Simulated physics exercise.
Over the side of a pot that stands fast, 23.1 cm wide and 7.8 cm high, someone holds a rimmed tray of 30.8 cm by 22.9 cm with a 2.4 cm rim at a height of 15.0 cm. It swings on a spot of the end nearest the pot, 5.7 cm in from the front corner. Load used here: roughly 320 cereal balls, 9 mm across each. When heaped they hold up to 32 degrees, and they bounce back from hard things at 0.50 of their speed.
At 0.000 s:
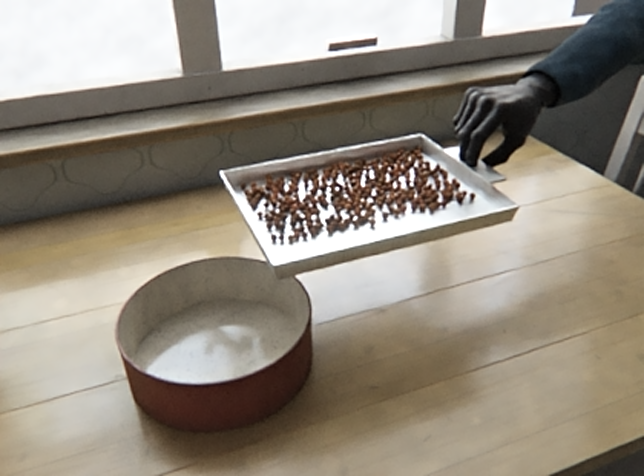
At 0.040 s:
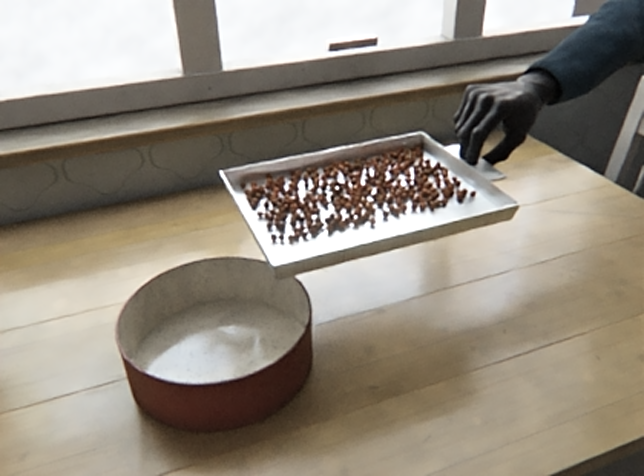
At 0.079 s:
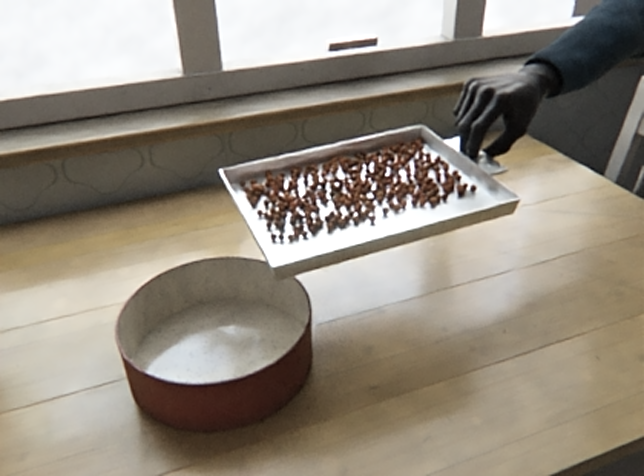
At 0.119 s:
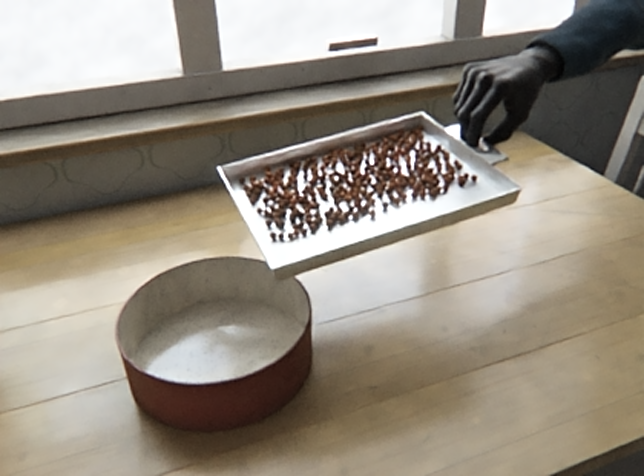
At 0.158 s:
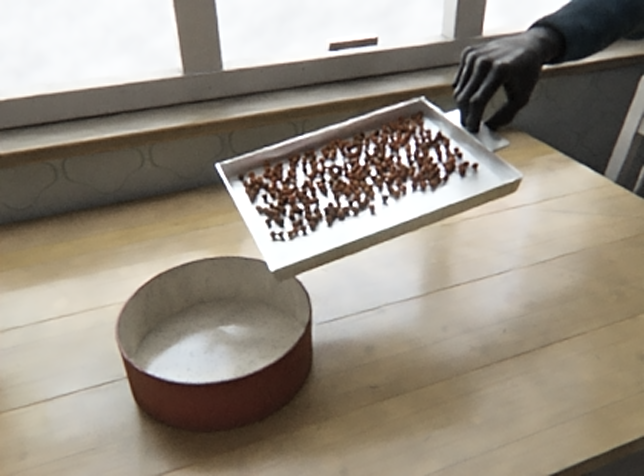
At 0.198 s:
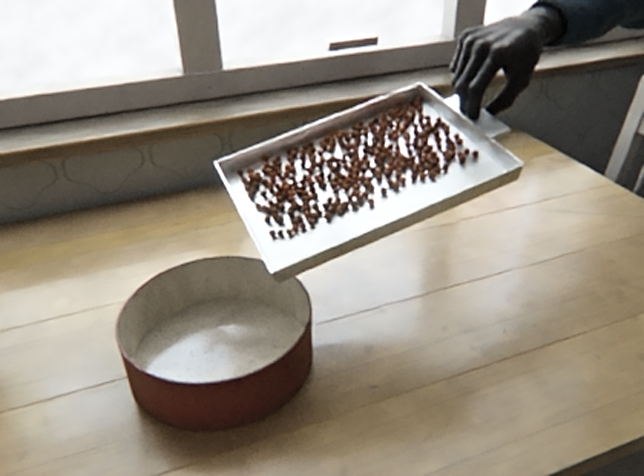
A dark hand in a blue sleeve grips the far right end of a white rimmed tray above a pale wooden table by a window, seen from slightly above. Small reddish-brown balls lie scattered across the tray, whose near left corner is above the rim of a round reddish pot with a pale inside. The hand raises its end, steepening the tray's slant down toward the left, while the balls stay spread out and the pot and camera stay still.
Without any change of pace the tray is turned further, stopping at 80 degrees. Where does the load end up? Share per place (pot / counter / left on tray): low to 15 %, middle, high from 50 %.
Shares - pot: High, counter: Low, left on the tray: Middle.
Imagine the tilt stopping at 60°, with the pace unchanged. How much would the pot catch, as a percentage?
Around 40 per cent, then.
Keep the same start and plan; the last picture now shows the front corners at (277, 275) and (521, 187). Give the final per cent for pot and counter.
That works out as pot 35 and counter 45.
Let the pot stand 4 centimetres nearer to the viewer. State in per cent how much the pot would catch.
60 per cent.
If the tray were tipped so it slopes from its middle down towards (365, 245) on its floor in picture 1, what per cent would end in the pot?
Roughly 10 per cent.
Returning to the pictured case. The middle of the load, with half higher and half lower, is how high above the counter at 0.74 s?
Some 18 cm.
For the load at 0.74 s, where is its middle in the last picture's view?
Approximately (262, 235) in the last view.
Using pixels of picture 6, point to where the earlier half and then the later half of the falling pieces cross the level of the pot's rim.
First near (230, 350), then at (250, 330).
After 0.52 s, tilt 46 degrees; the tray holds 100 %, the pot 0 %.
After 0.74 s, tilt 68 degrees; the tray holds 95 %, the pot 0 %.
After 1.07 s, tilt 80 degrees; the tray holds 50 %, the pot 45 %.
At rest (2.0 s), pot 60 %, counter 0 %, tray 40 %.
